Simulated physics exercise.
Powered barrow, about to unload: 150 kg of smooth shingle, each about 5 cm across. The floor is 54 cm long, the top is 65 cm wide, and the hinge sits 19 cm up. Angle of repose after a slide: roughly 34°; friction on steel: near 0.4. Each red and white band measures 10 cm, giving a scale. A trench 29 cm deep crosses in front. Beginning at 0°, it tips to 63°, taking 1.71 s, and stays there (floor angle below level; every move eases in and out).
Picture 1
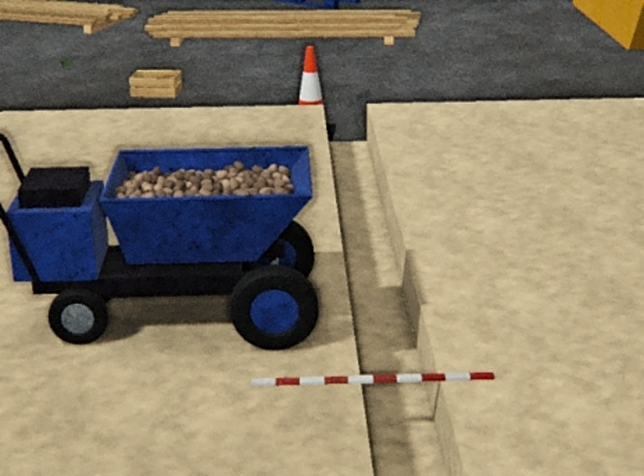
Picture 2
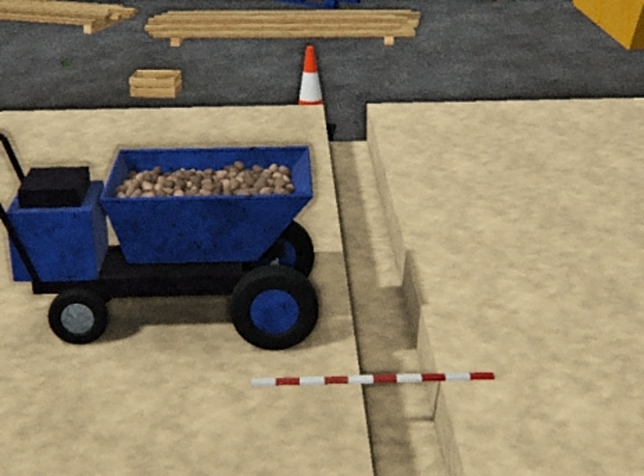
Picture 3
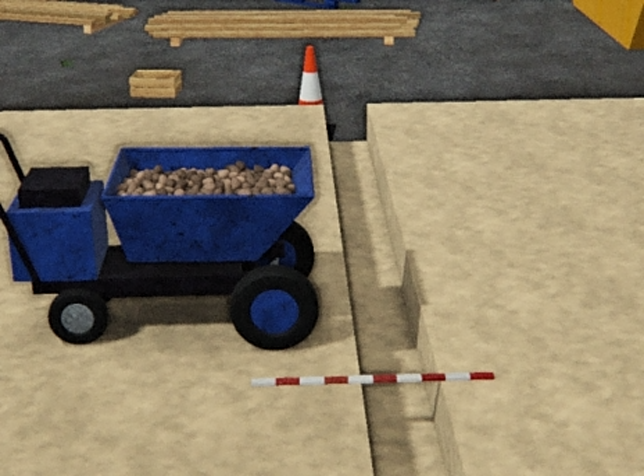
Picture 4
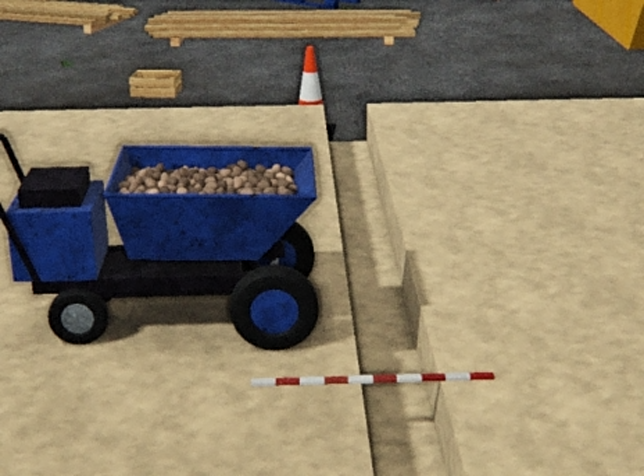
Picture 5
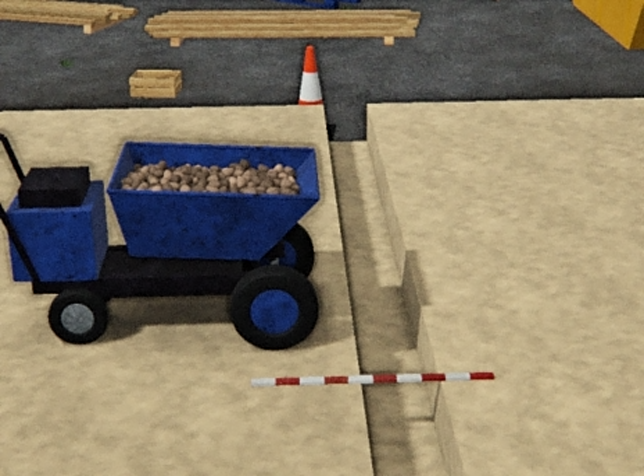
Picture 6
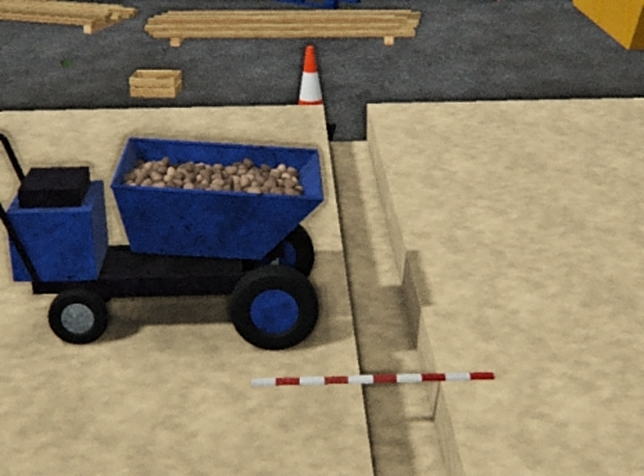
At the start, a blue powered barrow heaped with brown stones stands level beside a narrow trench, with a red and white striped pole lying across it. The tray stays still briefly, then tilts slightly, its rear rising and its right lip dipping forward, while the wheels and stones barely shift.
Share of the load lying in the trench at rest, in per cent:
50 per cent.
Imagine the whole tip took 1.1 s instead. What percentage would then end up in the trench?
It would come to roughly 45 per cent.
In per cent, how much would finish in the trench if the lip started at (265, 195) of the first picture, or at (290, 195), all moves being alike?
From the first place around 90 per cent, from the other around 65.
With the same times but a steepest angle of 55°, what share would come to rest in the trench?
Roughly 40 percent.
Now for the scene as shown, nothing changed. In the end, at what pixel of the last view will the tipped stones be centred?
The stones end up centred near (422, 311).
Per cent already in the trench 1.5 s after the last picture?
Something like 10 in a hundred.
Then, 1.0 s after the last picture the floor is at 53°, 100 % in the tray; the foremost stones are at (399, 250).
Then, 1.5 s after the last picture the floor is at 63°, 61 % in the tray, 10 % in the trench, 30 % past the trench; the foremost stones are at (525, 324).
Then, 1.9 s after the last picture the floor is at 63°, 34 % in the tray, 17 % in the trench, 49 % past the trench; the foremost stones are at (603, 317).
Then, 3.8 s after the last picture the floor is at 63°, 0 % in the tray, 50 % in the trench, 50 % past the trench; the foremost stones are at (633, 289).
